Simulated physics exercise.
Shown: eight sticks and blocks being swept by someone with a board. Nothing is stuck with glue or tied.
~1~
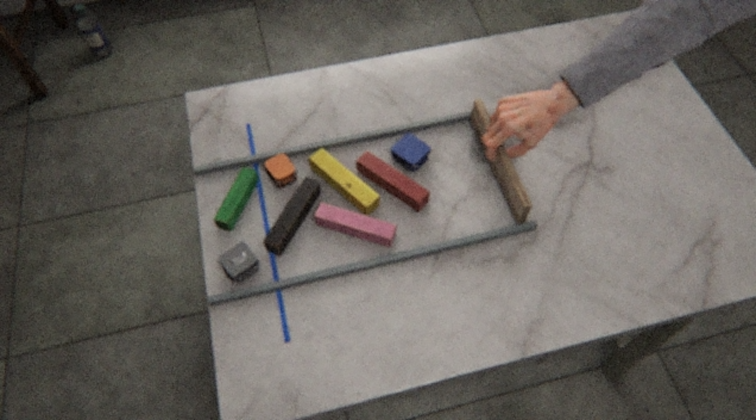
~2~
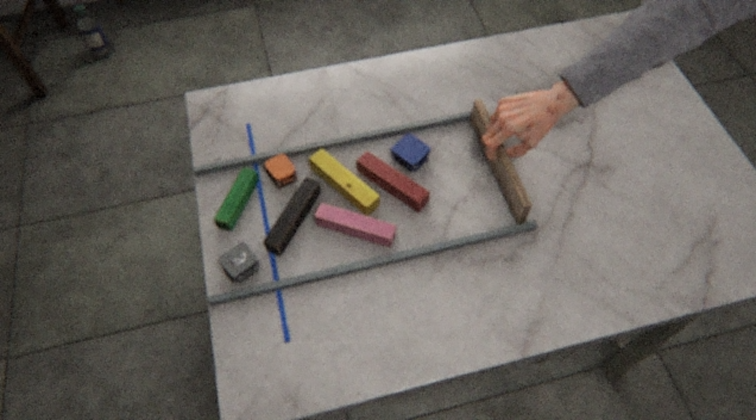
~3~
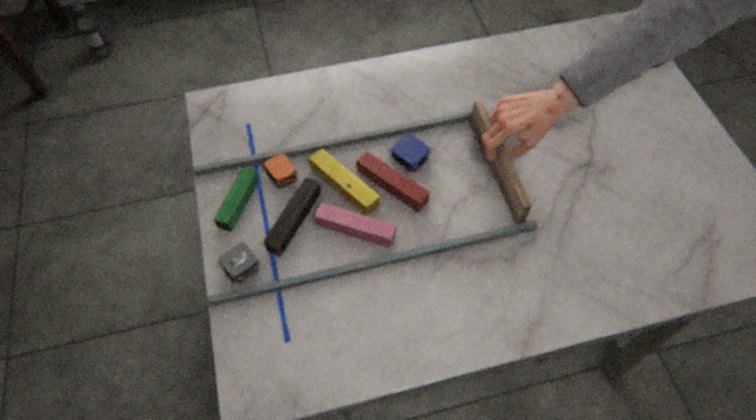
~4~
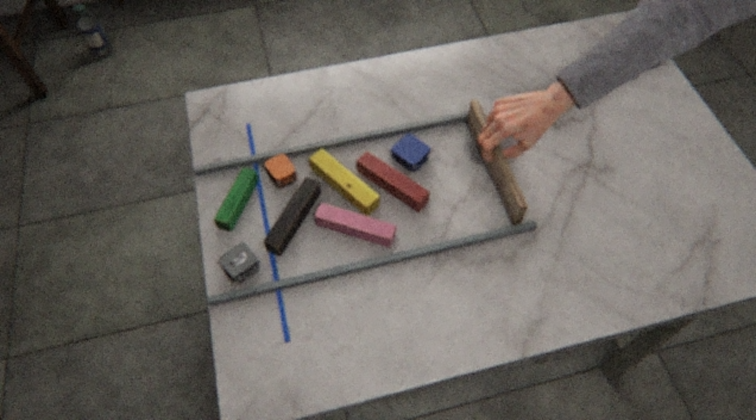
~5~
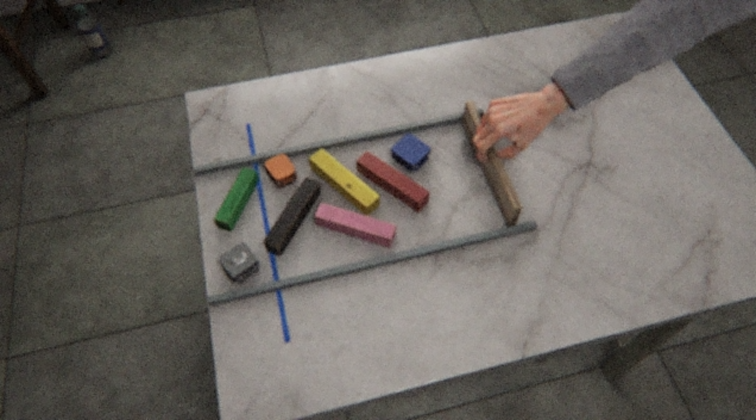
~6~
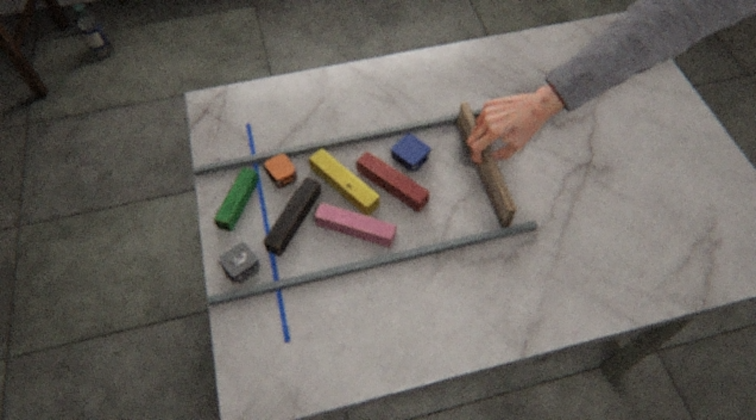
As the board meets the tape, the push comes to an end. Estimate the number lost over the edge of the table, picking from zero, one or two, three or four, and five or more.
Seems three or four of them come crashing down.
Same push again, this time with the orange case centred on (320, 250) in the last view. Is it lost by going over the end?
Lab note: Started there, it remains on top.
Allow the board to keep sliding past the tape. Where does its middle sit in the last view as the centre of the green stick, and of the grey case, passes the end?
The middle is at (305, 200) when it's the green stick, and at (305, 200) when it's the grey case.
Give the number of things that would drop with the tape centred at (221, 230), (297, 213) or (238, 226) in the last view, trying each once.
The counts come to 7, then 2, then 6.
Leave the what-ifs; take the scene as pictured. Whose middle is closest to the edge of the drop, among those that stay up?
That's the yellow stick.
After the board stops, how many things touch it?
3 end up touching it.
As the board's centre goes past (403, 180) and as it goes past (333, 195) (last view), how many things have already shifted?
I count 2 first and 8 after.
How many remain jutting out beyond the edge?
The number overhanging is 2.
Soon after, none off yet; grey case at rest near (240, 263); green stick at rest near (237, 199); orange case at rest near (281, 171).
In the end, the number that fall off is three or four; gone, black bar, orange case, green stick and grey case.
